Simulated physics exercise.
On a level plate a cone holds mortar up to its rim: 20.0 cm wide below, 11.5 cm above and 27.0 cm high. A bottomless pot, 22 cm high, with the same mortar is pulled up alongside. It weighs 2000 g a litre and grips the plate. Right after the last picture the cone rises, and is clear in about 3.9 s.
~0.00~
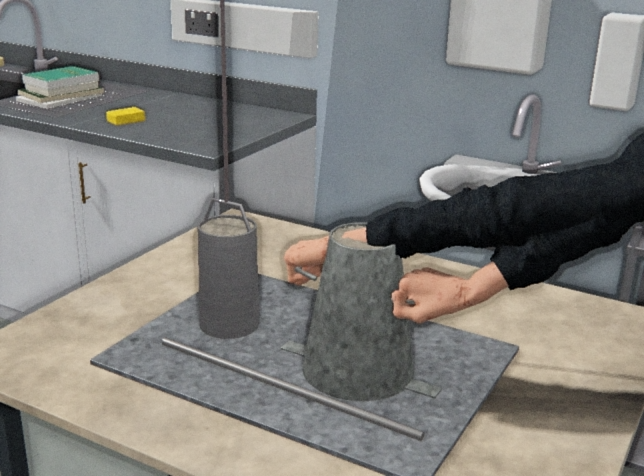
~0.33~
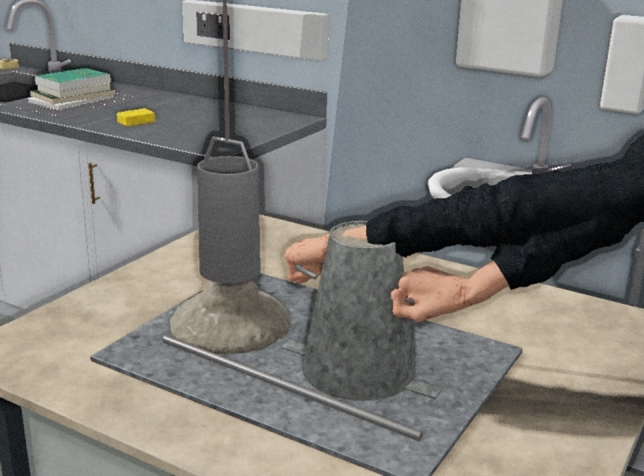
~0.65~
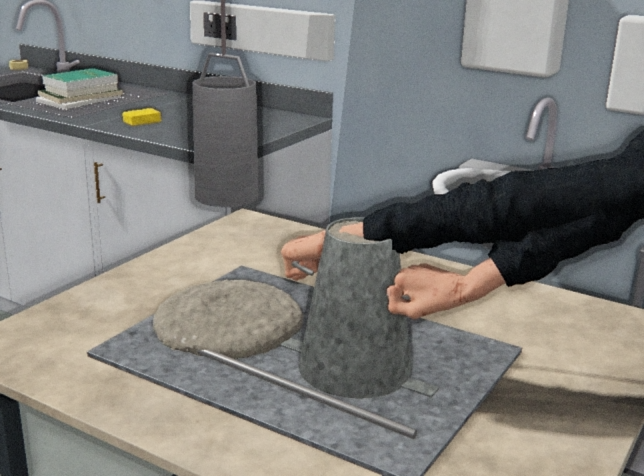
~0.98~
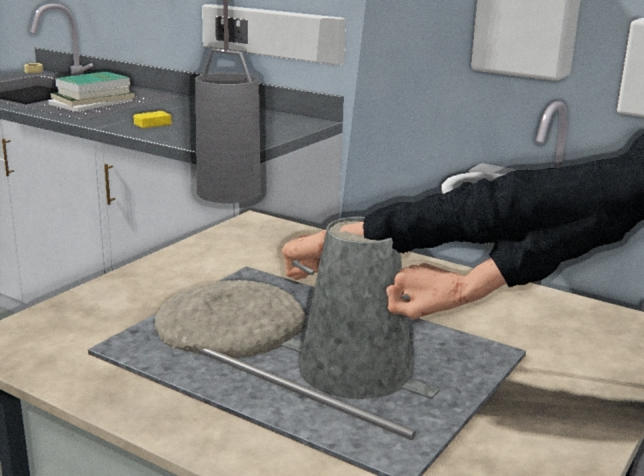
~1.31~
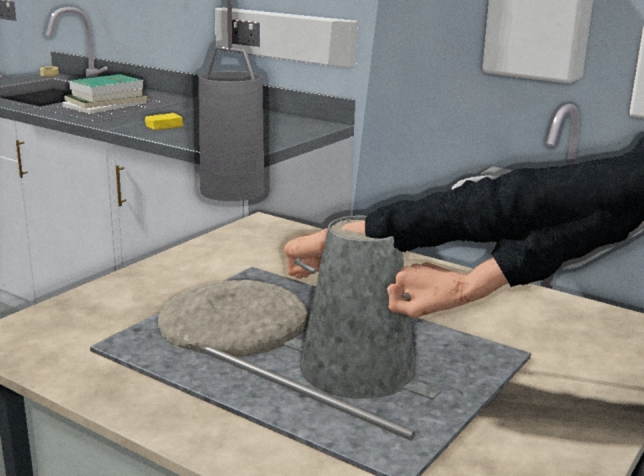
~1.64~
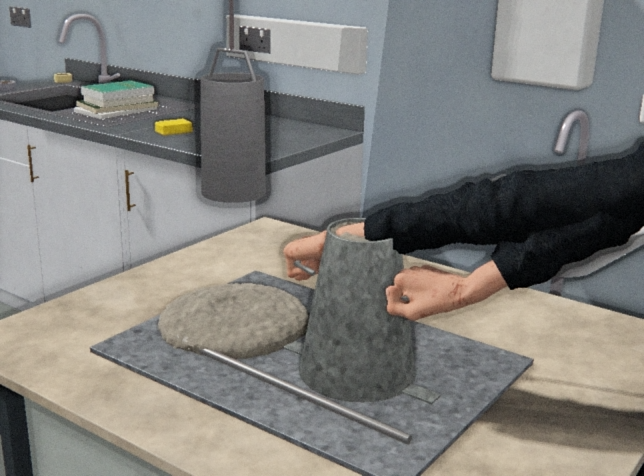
A grey pot lifts off the plate, leaving mortar that slumps into a low, wide heap.
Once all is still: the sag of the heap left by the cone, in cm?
Close to 20 centimetres.
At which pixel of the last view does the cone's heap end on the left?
Around (239, 376).
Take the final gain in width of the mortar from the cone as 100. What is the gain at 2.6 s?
About 90 %.
By 2.6 s, the cone is up 6.2 cm; the mortar has come down 17 cm to 10 cm and is 39 cm wide.
By 3.6 s, the cone is up 17 cm; the mortar has come down 20 cm to 7.2 cm and is 42 cm wide.
By 4.6 s, the cone is up 28 cm; the mortar has come down 20 cm to 7.1 cm and is 42 cm wide.
By 5.7 s, the cone is clear; the mortar has come down 20 cm to 7.1 cm and is 42 cm wide.
By 6.2 s, at rest, the cone is clear; the mortar has come down 20 cm to 7.1 cm and is 42 cm wide.
